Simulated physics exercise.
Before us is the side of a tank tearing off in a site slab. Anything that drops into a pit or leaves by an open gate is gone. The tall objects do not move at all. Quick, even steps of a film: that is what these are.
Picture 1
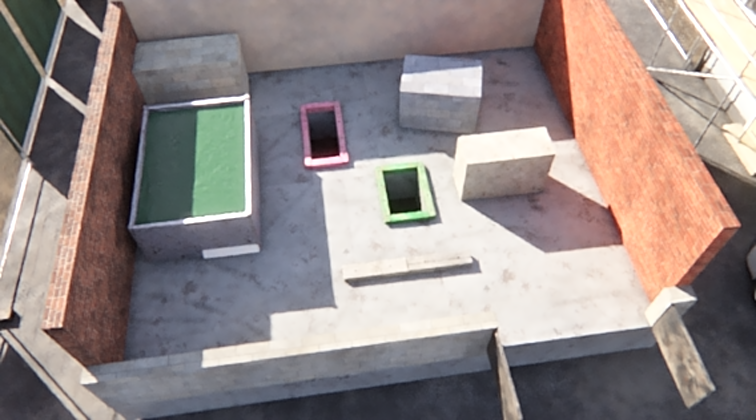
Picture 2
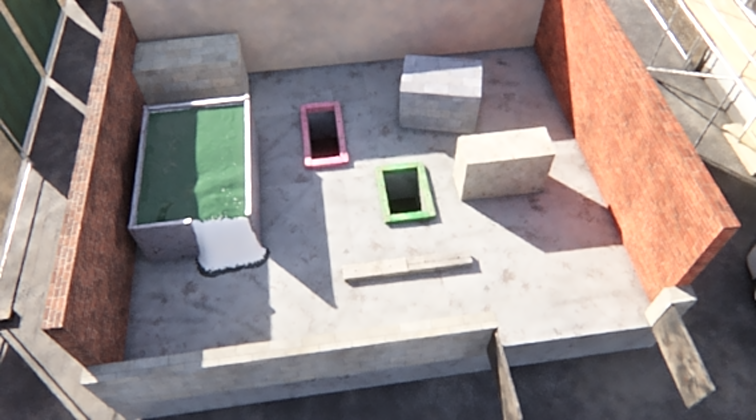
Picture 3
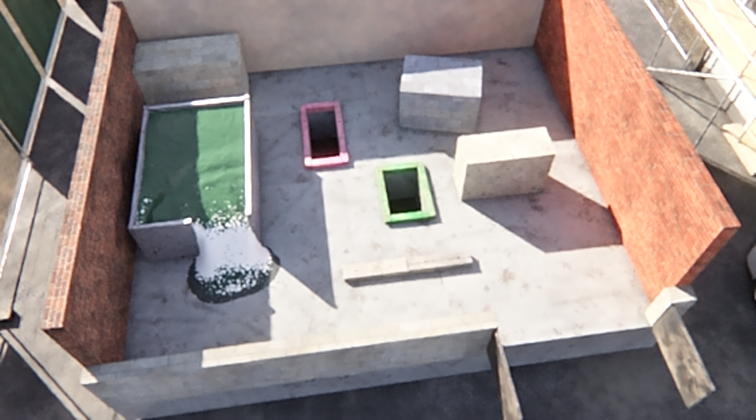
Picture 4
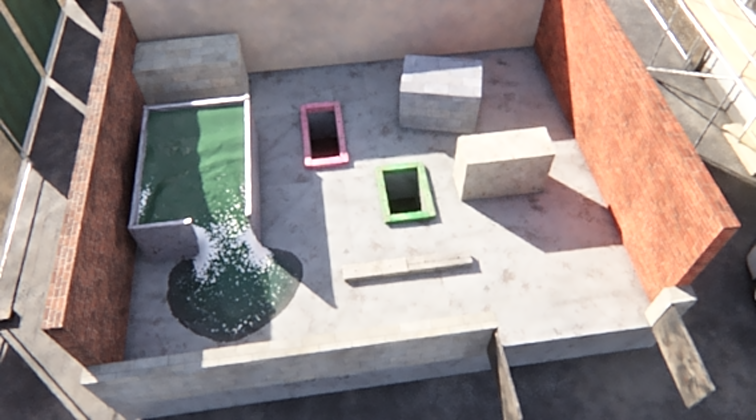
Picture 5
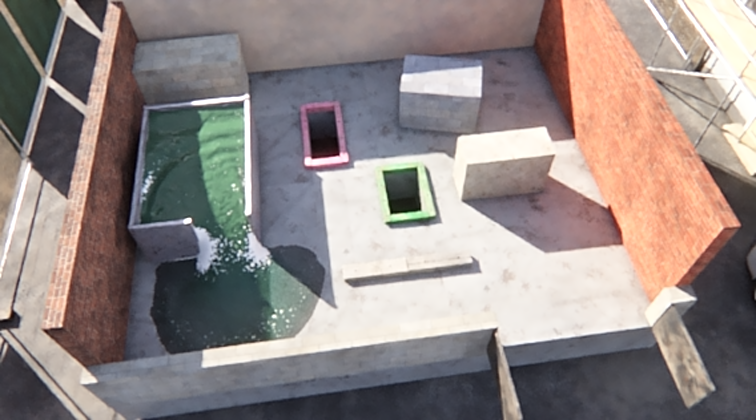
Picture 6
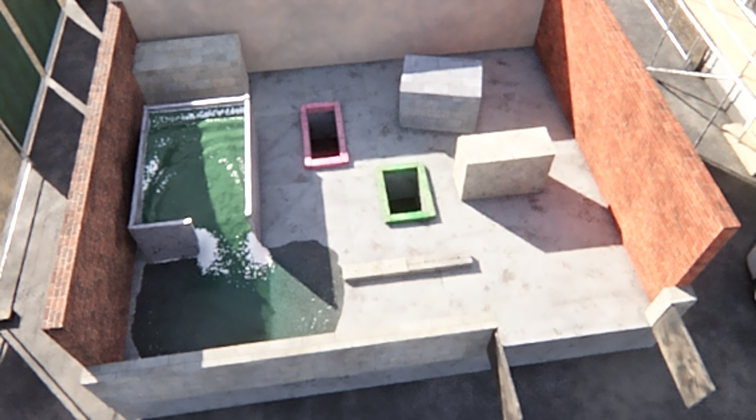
At the start, a tank of green water stands whole and still at the left of a walled concrete slab. Part of its side opens at the near right corner, and foaming water pours out, spreading into a widening dark pool along the near wall while the blocks stay put.
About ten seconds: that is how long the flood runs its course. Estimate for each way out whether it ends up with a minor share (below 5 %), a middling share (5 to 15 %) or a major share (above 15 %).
At the end, gate: Past fifteen per cent. Green pit: Beneath five per cent. Pink pit: Beneath five per cent.
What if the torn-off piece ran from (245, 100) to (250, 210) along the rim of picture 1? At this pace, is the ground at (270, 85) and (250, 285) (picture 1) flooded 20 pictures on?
As listed: Covered, dry.
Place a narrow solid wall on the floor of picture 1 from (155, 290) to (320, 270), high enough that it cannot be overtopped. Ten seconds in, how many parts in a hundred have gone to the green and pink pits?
The green pit gets 12 per cent, the pink pit 2 per cent.
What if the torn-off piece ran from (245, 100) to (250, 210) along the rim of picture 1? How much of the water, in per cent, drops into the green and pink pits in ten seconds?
I'd say the green pit gets around 20 percent and the pink pit around 25 percent.
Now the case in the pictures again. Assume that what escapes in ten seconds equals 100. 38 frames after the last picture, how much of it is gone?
Close to 40 out of every hundred.
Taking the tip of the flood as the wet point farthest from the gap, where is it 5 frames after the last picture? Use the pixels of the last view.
The wet point farthest out is around (465, 335).
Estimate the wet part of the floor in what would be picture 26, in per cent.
It comes out near 45 percent.
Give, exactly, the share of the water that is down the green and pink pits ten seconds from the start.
Roughly 0 %, then roughly 0 %.
A moment on, water covers 15 % of the floor; the gate 0 %, the green pit 0 %, the pink pit 0 %.
Next, water covers 30 % of the floor; the gate 0 %, the green pit 0 %, the pink pit 0 %.
Then, water covers 45 % of the floor; the gate 1 %, the green pit 0 %, the pink pit 0 %.
Later, water covers 65 % of the floor; the gate 8 %, the green pit 0 %, the pink pit 0 %.
In the end, water covers 90 % of the floor; the gate 20 %, the green pit 0 %, the pink pit 0 %.
